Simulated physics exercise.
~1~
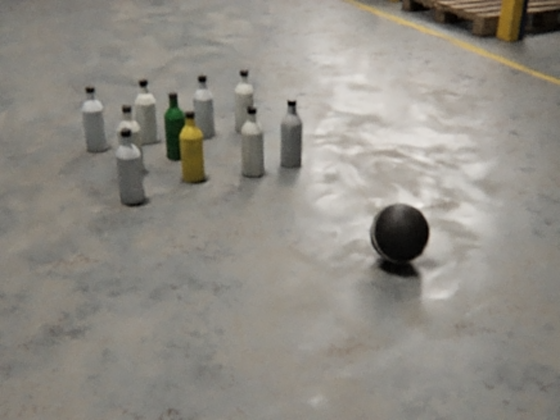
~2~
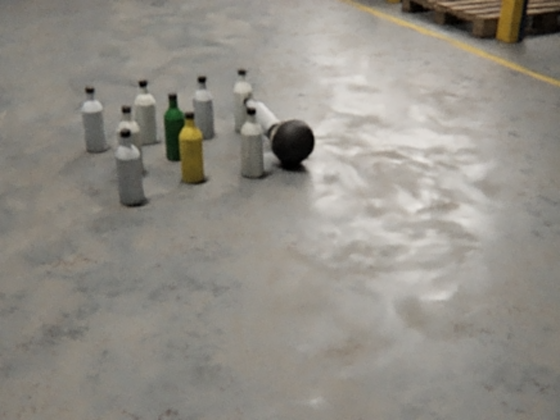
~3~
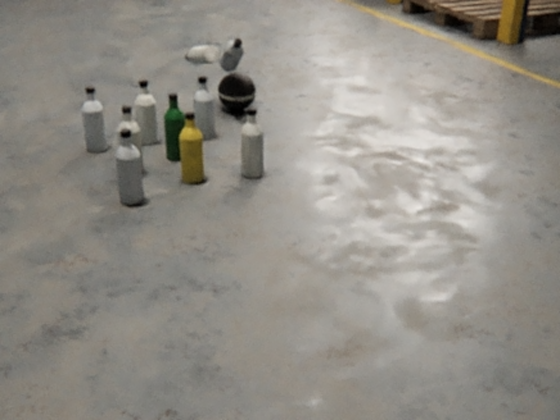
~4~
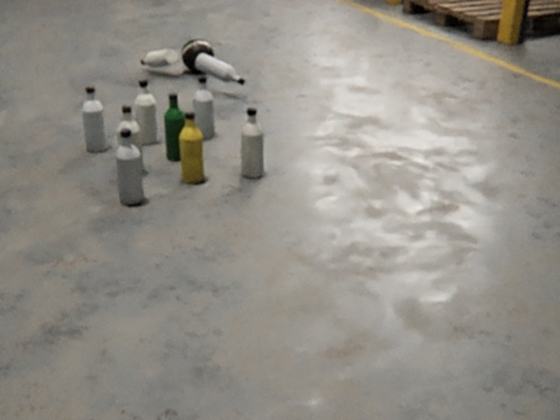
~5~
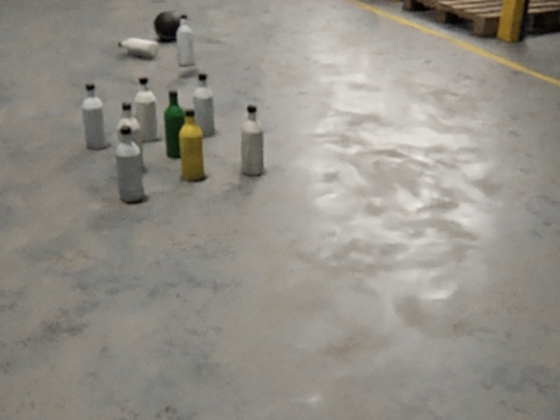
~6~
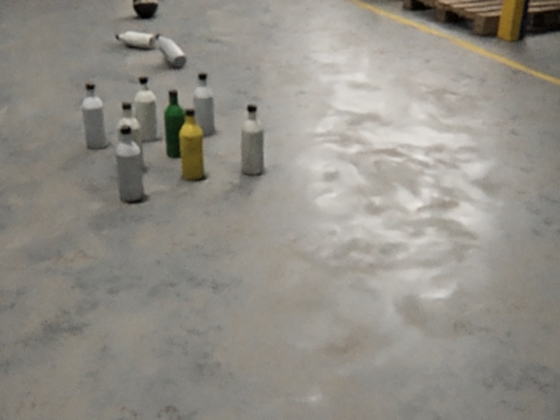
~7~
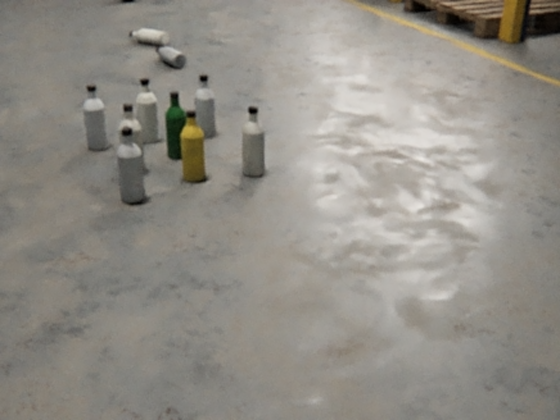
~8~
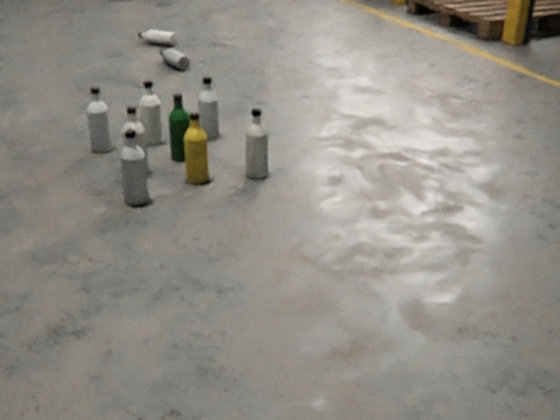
The video shows a dark ball rolling left and away across a concrete floor toward a group of capped bottles, knocking down two pale ones at the back before leaving the view, while the green, yellow and other bottles stay standing and the two fallen ones lie behind them.
